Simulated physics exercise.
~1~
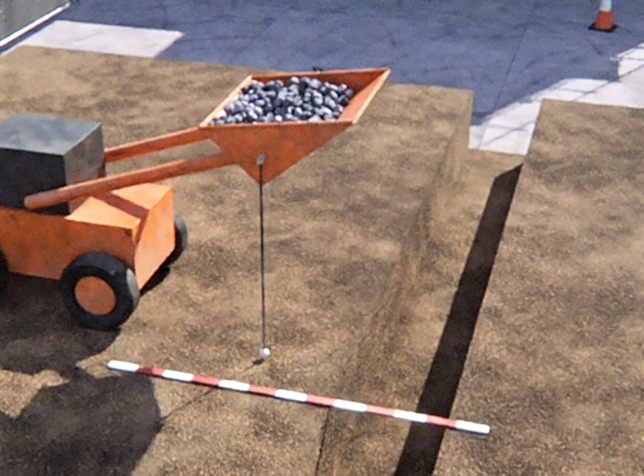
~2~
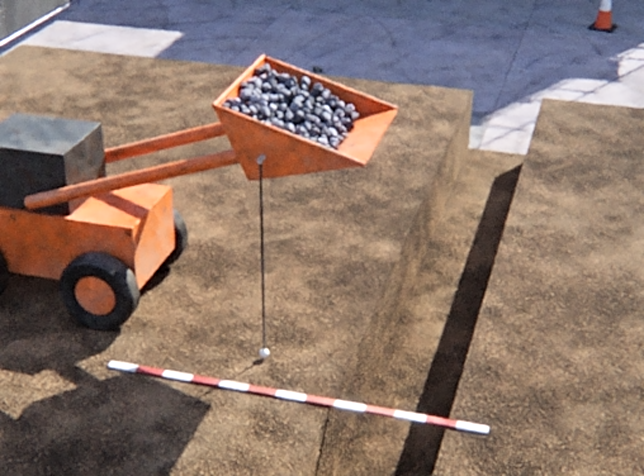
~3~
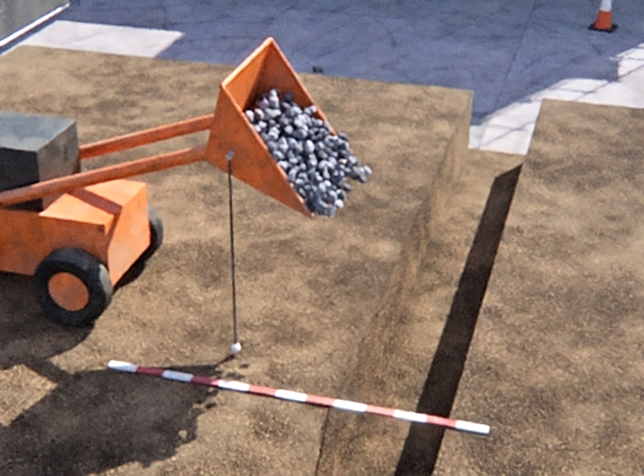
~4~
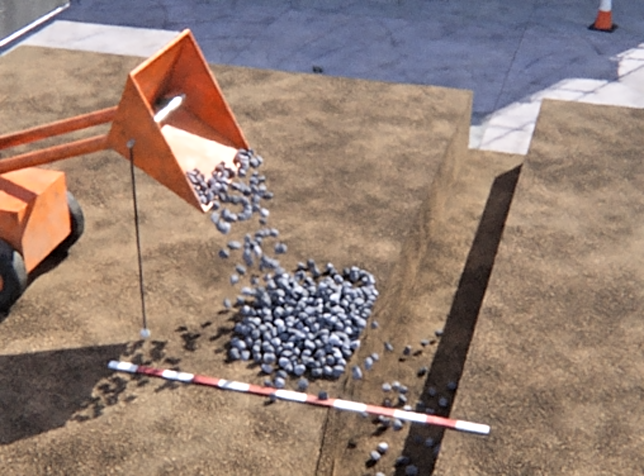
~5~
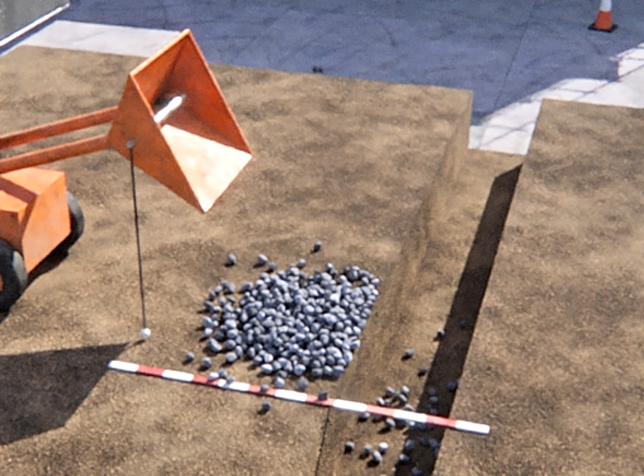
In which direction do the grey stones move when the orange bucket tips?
The grey stones move down, spilling from the bucket onto the ground, with a few going into the trench.
